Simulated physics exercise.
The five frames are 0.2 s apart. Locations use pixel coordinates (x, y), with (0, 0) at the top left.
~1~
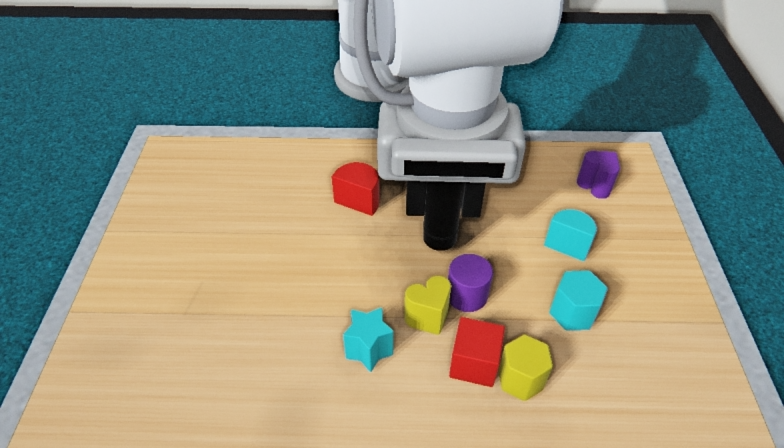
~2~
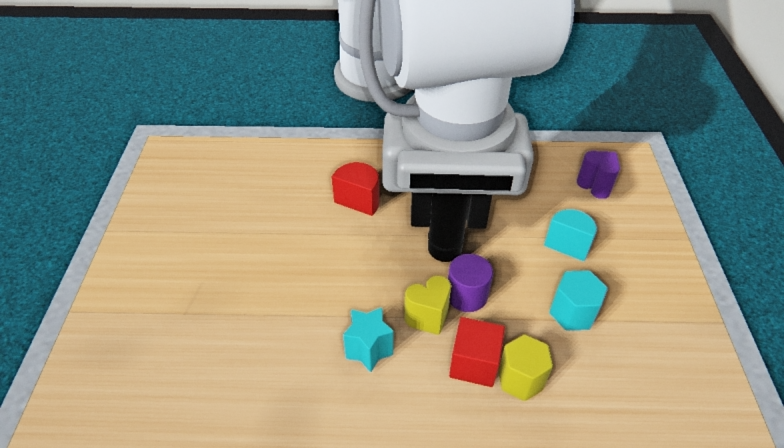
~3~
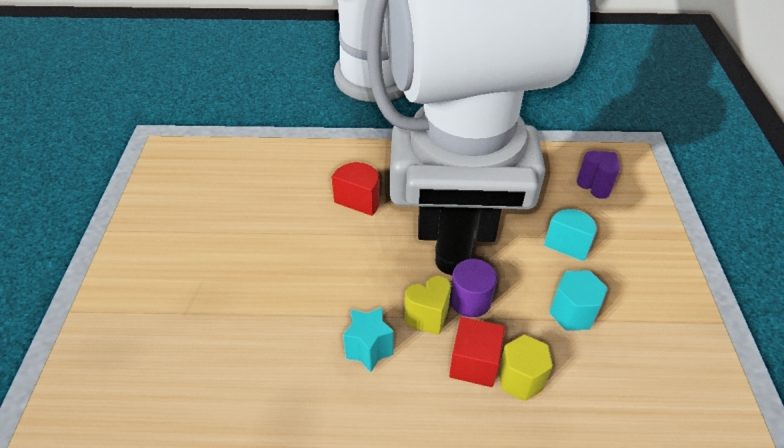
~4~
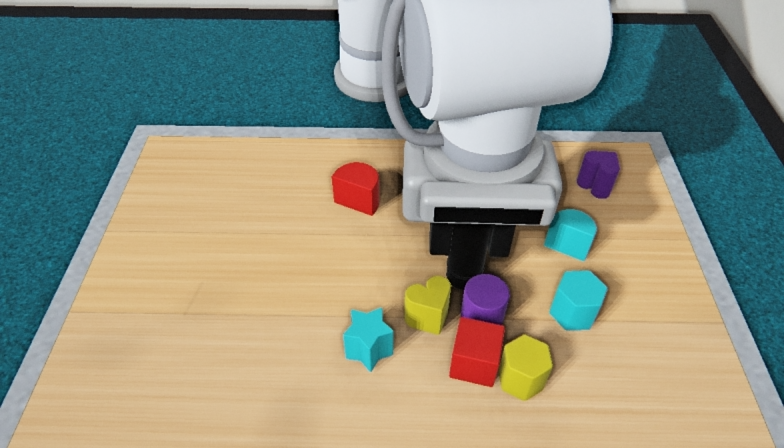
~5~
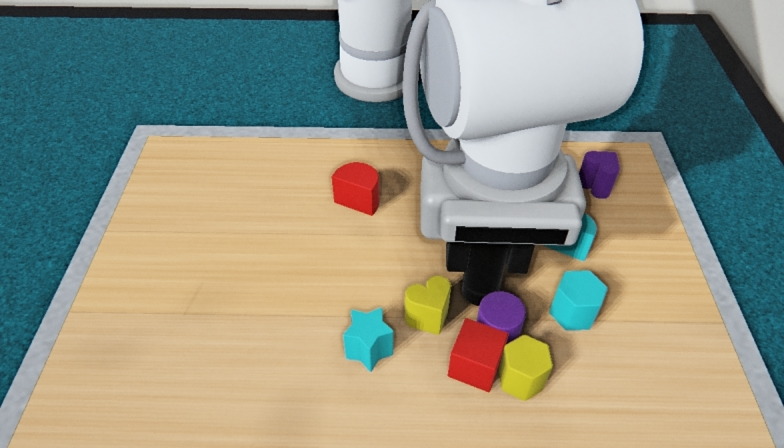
Robot arm moving down and right over a wooden table, nudging a purple cylinder a short way toward red and yellow blocks.
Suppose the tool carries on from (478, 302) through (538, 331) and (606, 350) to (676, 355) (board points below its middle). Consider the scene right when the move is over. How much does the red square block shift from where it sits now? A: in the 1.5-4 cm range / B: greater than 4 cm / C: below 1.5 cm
My pick is C.
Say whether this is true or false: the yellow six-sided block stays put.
My answer: False.
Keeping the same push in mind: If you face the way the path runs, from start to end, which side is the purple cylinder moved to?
Its shift is rightward.
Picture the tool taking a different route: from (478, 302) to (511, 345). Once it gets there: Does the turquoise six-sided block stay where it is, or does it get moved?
By the time the path is finished, it has hardly shifted at all.
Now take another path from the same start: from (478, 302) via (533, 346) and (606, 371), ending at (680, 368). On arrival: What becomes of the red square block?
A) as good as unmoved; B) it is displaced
B (it is displaced)
The first path, step by step. One third of the way, tool (542, 322); red square block (481, 350), turned 20° clockwise; purple cylinder (537, 341); yellow six-sided block (538, 384), turned 30° anticlockwise.
Two thirds of the way, tool (612, 341); red square block (481, 350), turned 20° clockwise; purple cylinder (540, 342); yellow six-sided block (537, 386), turned 30° anticlockwise; turquoise six-sided block (596, 287), turned 40° anticlockwise.
At the end, tool (682, 346); red square block (481, 350), turned 20° clockwise; purple cylinder (540, 342); yellow six-sided block (537, 386), turned 30° anticlockwise; turquoise six-sided block (596, 287), turned 40° anticlockwise.
